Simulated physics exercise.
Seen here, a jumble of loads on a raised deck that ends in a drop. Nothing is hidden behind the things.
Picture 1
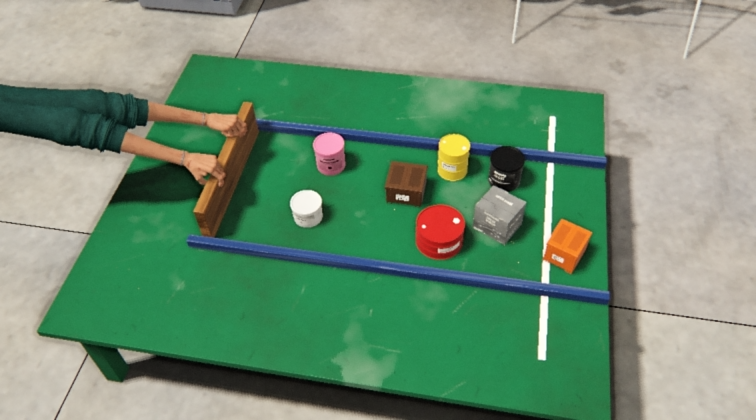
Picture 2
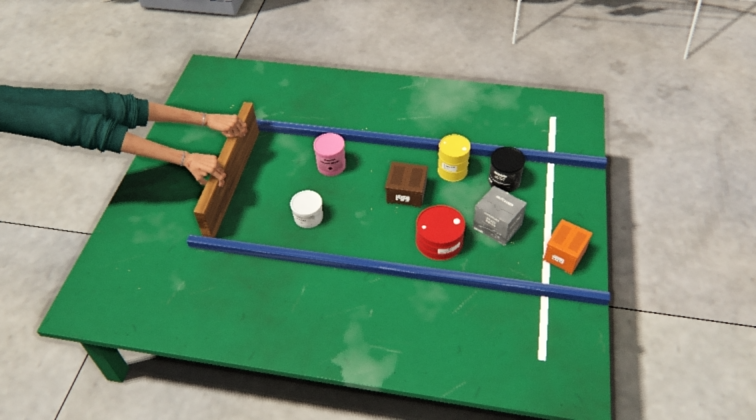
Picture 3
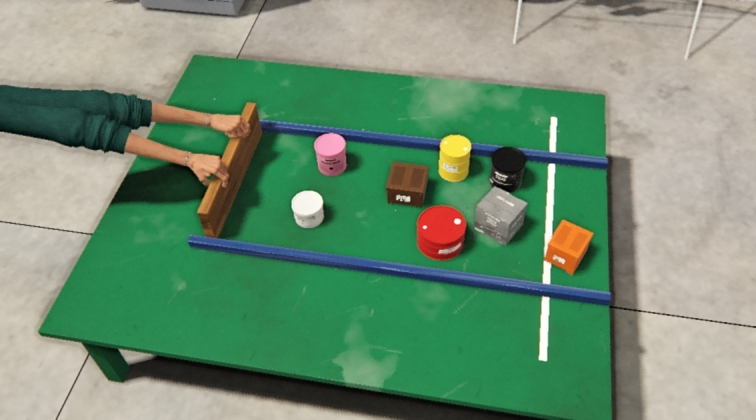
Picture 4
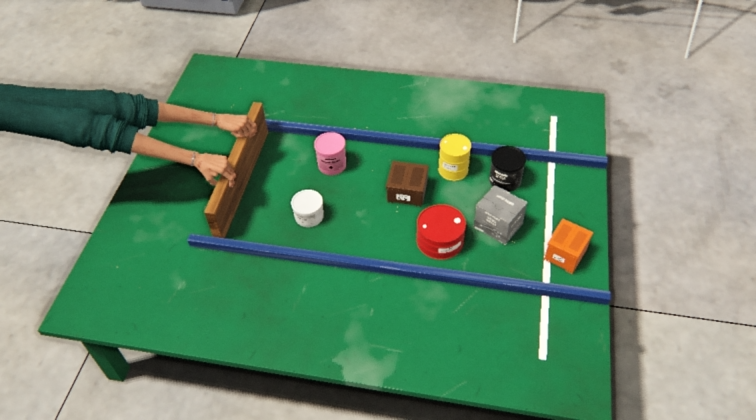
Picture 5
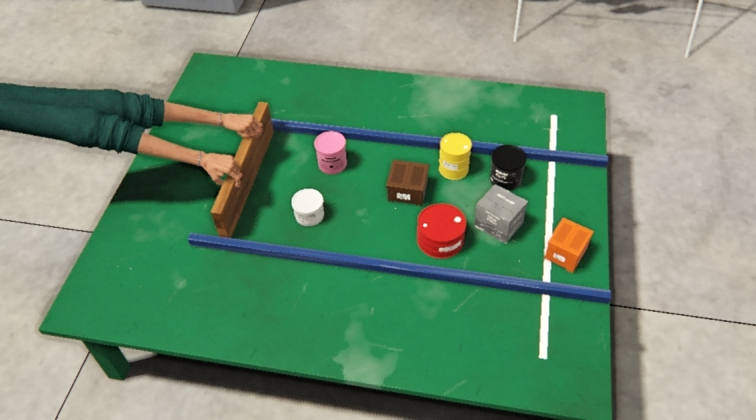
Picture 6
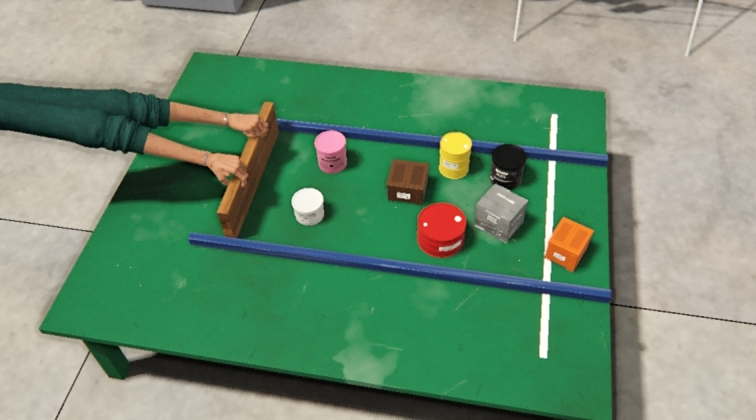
At the start, two hands hold a wooden plank at the left of a green table, with assorted small containers and boxes spread between blue rails and near a white line. The hands slide the plank slightly to the right, toward the pink and white pails, while the objects stay practically still.
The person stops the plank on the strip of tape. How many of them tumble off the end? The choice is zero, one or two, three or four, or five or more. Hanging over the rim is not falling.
The number that fall off is one or two.
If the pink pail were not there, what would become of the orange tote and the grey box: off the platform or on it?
The orange tote comes down, the grey box holds on.
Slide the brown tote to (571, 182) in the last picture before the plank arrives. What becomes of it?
Then it comes down.
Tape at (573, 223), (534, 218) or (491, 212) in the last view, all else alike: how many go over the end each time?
In that order 4, 1 and 0.
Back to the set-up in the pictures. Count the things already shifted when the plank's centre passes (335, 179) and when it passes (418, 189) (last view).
By then 2, and 5.
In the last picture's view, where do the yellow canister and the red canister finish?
First (569, 162), then (596, 264).
Soon after, none off yet; orange tote at rest near (568, 245); black pail at rest near (507, 167); grey box at rest near (500, 213).
After that, none off yet; orange tote at rest near (568, 245); black pail displaced a little near (517, 169); grey box displaced a little near (511, 213).
In the end, the number that fall off is one or two; gone, grey box and orange tote.
